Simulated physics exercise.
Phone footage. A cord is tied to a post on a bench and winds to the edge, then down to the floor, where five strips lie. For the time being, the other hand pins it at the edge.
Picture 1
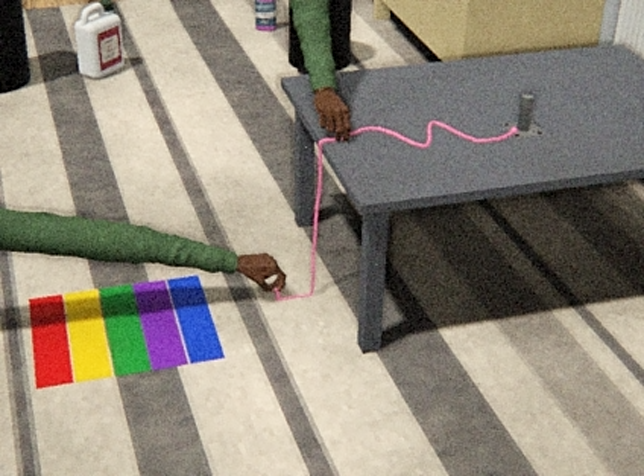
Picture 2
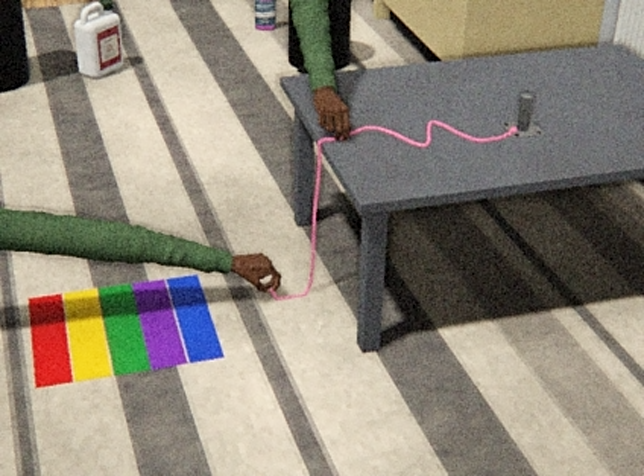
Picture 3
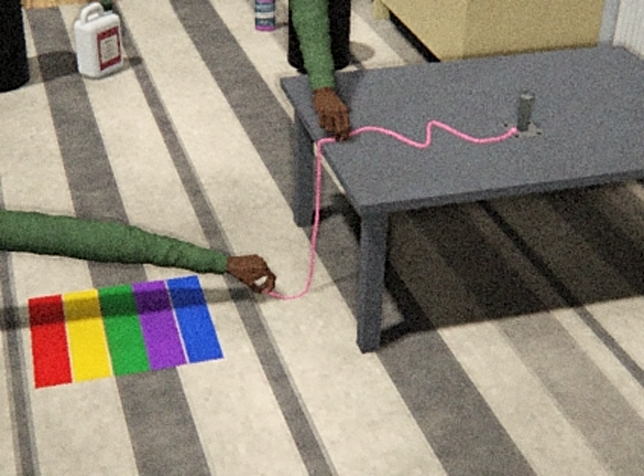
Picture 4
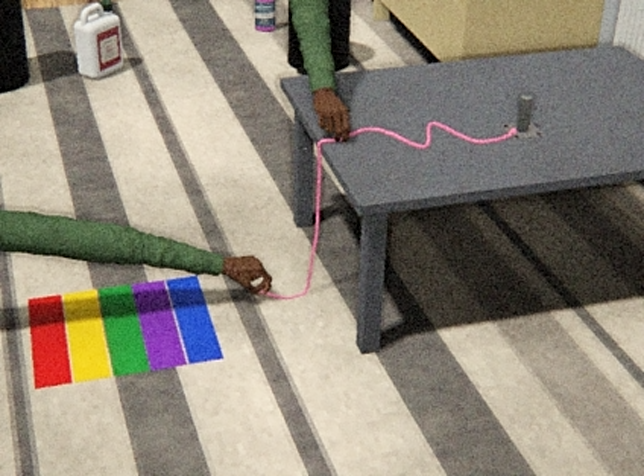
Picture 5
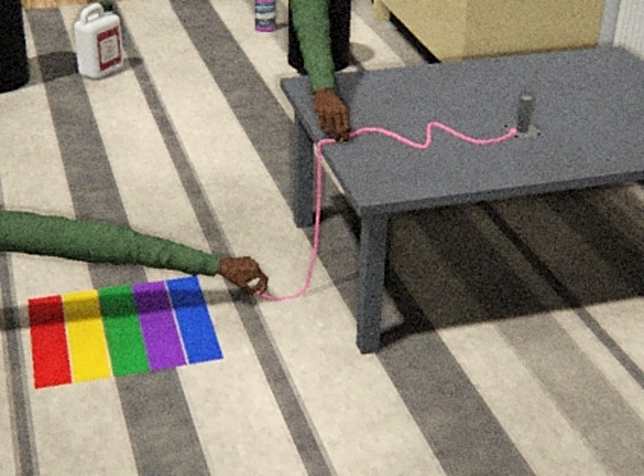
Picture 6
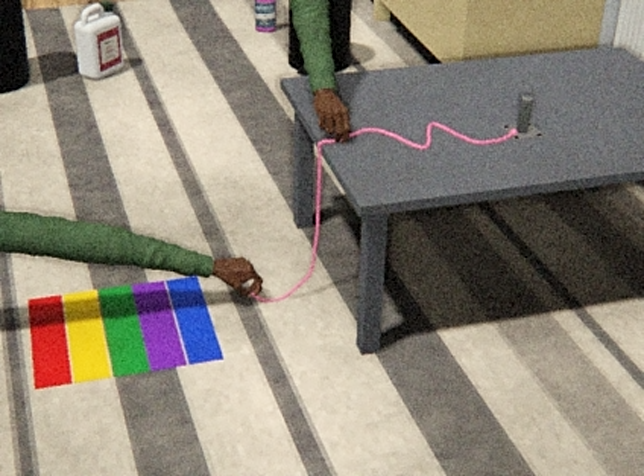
A hand slowly draws the pink cord's end left while another pins it at the bench edge.
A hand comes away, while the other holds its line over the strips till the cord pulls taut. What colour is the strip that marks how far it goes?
That strip is red.
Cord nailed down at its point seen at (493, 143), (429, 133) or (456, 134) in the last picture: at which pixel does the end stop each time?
Taking the tries in turn: (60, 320), (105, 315) and (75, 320).
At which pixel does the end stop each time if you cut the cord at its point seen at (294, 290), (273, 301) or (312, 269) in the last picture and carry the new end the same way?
In turn, (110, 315) for the first, (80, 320) for the second and (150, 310) for the third.
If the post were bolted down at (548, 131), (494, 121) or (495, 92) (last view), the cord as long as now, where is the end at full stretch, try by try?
Places per try: (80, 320); (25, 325); (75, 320).
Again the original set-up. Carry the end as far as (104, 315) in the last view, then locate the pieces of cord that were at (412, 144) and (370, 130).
They move to (338, 144) and (310, 178) respectively.
Early on, end near (104, 315); over green.
Midway, end near (67, 320); over yellow.
At the end of the slack, end near (45, 324); over red. It halts on the red strip.
